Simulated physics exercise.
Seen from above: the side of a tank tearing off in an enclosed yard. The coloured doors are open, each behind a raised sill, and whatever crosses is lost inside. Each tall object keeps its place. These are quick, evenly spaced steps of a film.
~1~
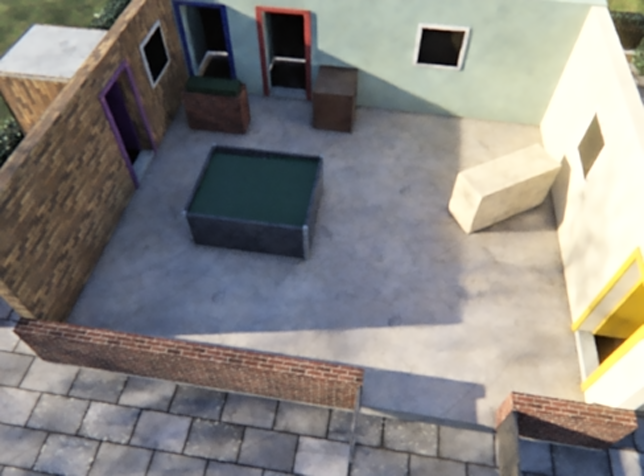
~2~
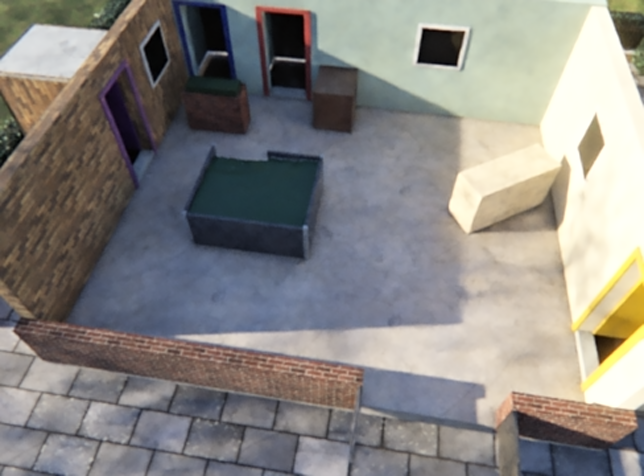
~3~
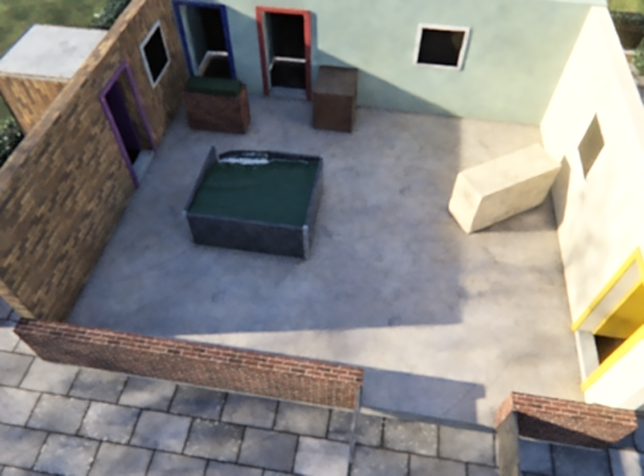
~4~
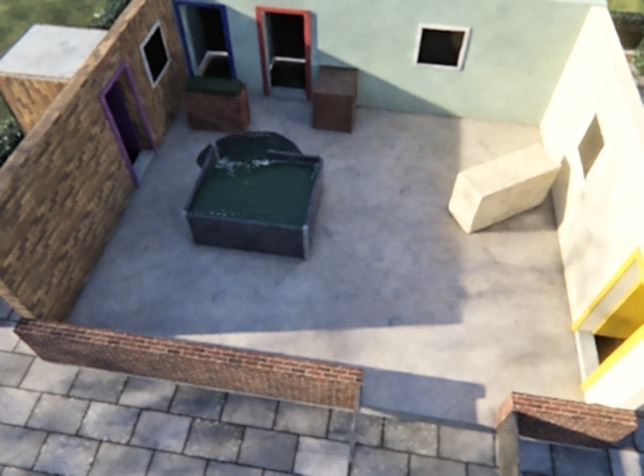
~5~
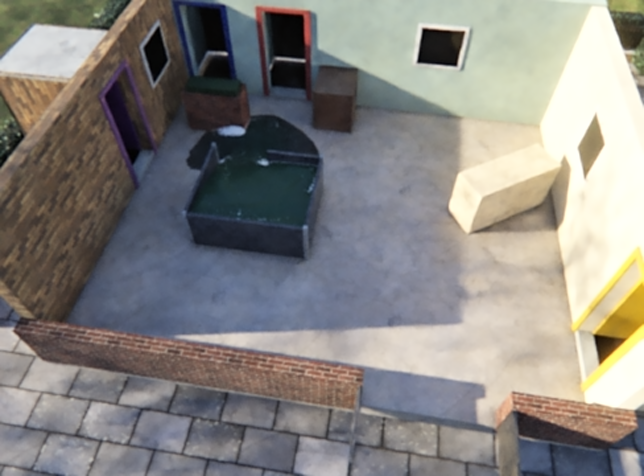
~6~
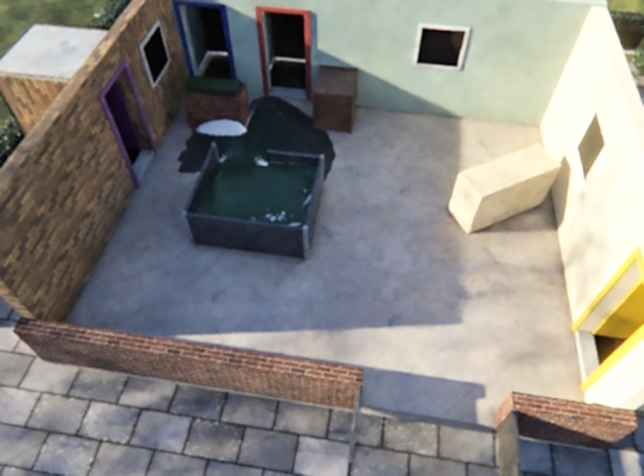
Walled yard from above, the far side of a dark tank opening and green water spreading across the paving towards coloured doorways.
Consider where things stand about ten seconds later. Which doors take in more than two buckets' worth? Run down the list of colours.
The blue door lets too much in there. The purple door lets in little enough there. The red door lets too much in there. The yellow door lets in little enough there.
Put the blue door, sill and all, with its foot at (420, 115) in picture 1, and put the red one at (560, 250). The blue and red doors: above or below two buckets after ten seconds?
Result: Blue ends up below; red ends up below.
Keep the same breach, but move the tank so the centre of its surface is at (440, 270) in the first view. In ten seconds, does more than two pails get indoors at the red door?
My answer is that the red door ends up beneath.
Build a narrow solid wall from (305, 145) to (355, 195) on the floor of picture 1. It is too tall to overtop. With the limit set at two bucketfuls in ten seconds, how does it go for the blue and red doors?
In short: The blue one takes more, the red one passes that mark.
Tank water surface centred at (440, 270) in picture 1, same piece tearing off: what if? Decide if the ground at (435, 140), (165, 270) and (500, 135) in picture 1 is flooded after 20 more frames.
As listed: Reached, untouched, reached.
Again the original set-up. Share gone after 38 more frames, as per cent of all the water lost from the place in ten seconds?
Near 85 in a hundred.
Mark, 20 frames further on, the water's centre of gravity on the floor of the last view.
It is near (253, 174).
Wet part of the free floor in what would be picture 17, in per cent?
I'd say 20 per cent.
A moment on, water covers 15 % of the floor; the blue door wet at the sill, nothing in, the purple door not reached, the red door over two buckets in, the yellow door not reached.
Next, water covers 20 % of the floor; the blue door under two buckets in, the purple door wet at the sill, nothing in, the red door far over two buckets in, the yellow door not reached.
Then, water covers 35 % of the floor; the blue door over two buckets in, the purple door wet at the sill, nothing in, the red door far over two buckets in, the yellow door not reached.
Later, water covers 50 % of the floor; the blue door far over two buckets in, the purple door wet at the sill, nothing in, the red door far over two buckets in, the yellow door not reached.
In the end, water covers 80 % of the floor; the blue door far over two buckets in, the purple door wet at the sill, nothing in, the red door far over two buckets in, the yellow door wet at the sill, nothing in.
